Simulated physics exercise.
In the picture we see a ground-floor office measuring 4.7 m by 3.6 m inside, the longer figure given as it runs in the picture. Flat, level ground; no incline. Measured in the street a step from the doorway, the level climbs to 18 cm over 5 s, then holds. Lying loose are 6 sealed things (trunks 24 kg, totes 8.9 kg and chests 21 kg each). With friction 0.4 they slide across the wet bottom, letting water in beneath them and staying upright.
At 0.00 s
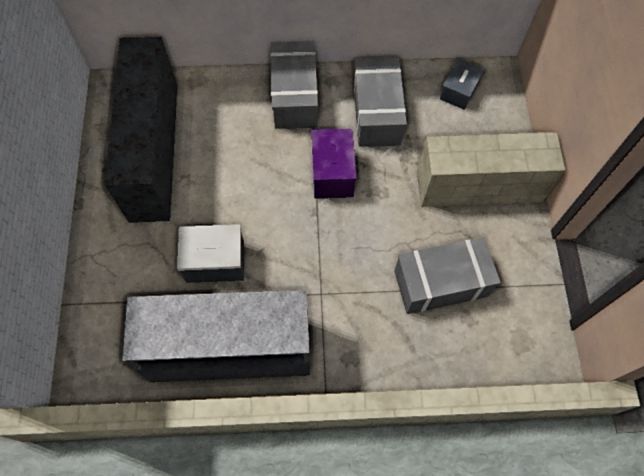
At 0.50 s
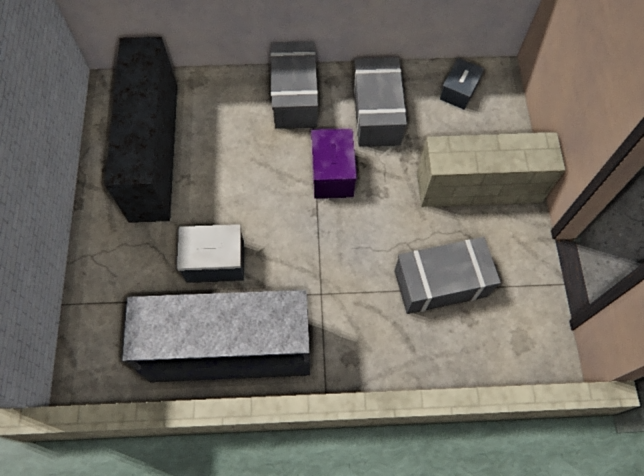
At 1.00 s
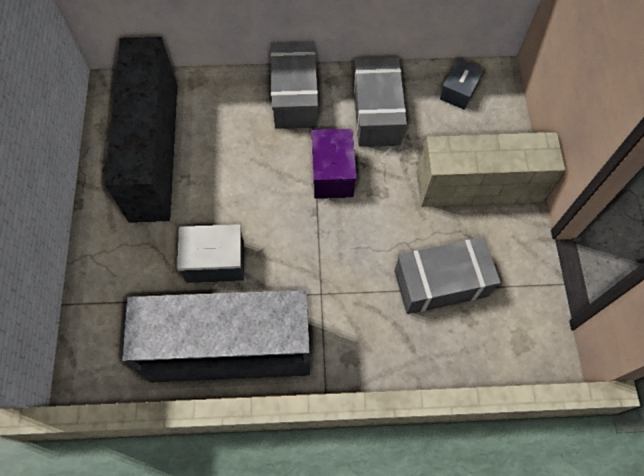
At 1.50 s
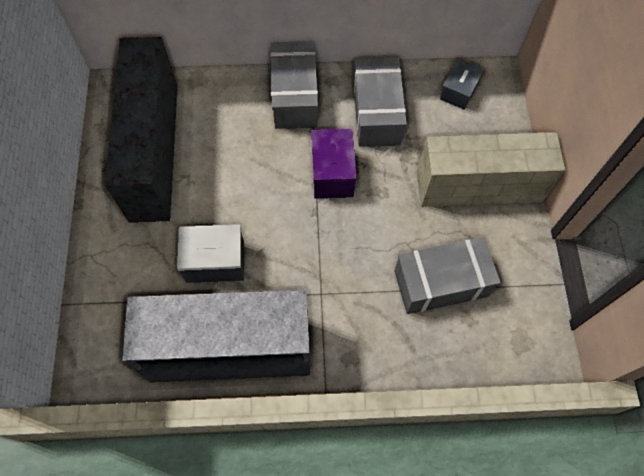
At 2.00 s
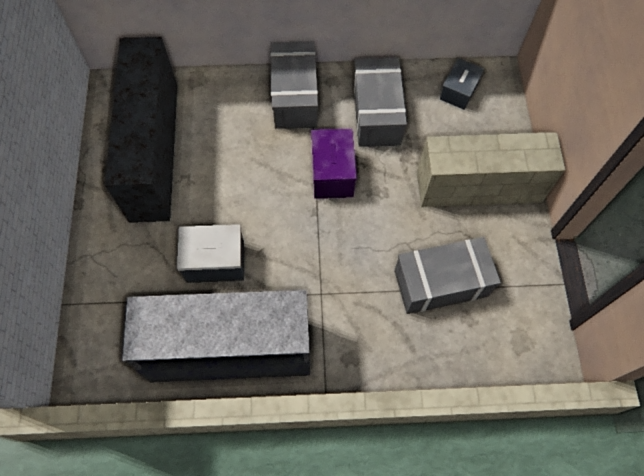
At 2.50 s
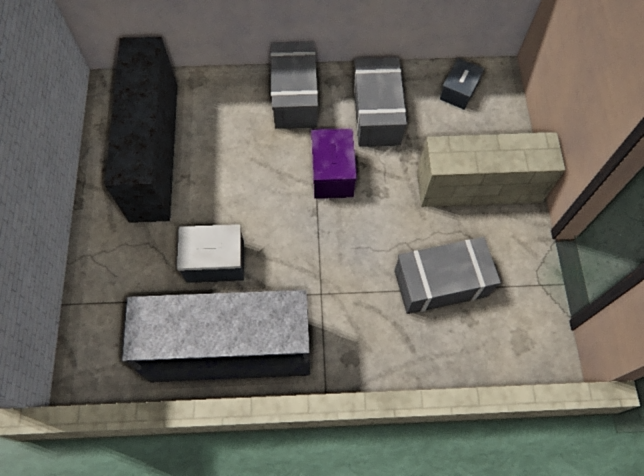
In a ground-floor room seen from above, the purple box and everything around it stayed put, while greenish water spread along the street outside and crept up to the doorway on the right.
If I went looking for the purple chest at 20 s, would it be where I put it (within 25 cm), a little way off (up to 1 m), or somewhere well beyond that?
You would find it where you put it.
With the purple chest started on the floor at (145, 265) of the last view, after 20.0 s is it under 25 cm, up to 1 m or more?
In that run it wanders a bit.
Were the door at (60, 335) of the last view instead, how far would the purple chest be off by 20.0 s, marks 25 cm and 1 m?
As for the purple chest, it keeps its spot.
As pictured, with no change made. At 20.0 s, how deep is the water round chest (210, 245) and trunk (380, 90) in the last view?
11 and 11 cm.
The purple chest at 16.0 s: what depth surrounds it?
Depth approx. 8 cm.
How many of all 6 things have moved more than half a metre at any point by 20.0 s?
I get 5.
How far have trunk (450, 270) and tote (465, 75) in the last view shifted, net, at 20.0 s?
First 200 cm, then 80 cm.
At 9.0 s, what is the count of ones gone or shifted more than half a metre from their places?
Tally: 1.
After 4.0 s the purple chest is near (334, 154), 0.0 m from its start, aground; 0 afloat.
After 9.0 s the purple chest is near (334, 154), 0.0 m from its start, aground; 1 afloat.
After 16.0 s the purple chest is near (334, 154), 0.0 m from its start, aground; 2 afloat.
After 20.0 s the purple chest is near (334, 154), 0.0 m from its start, aground; 5 afloat.
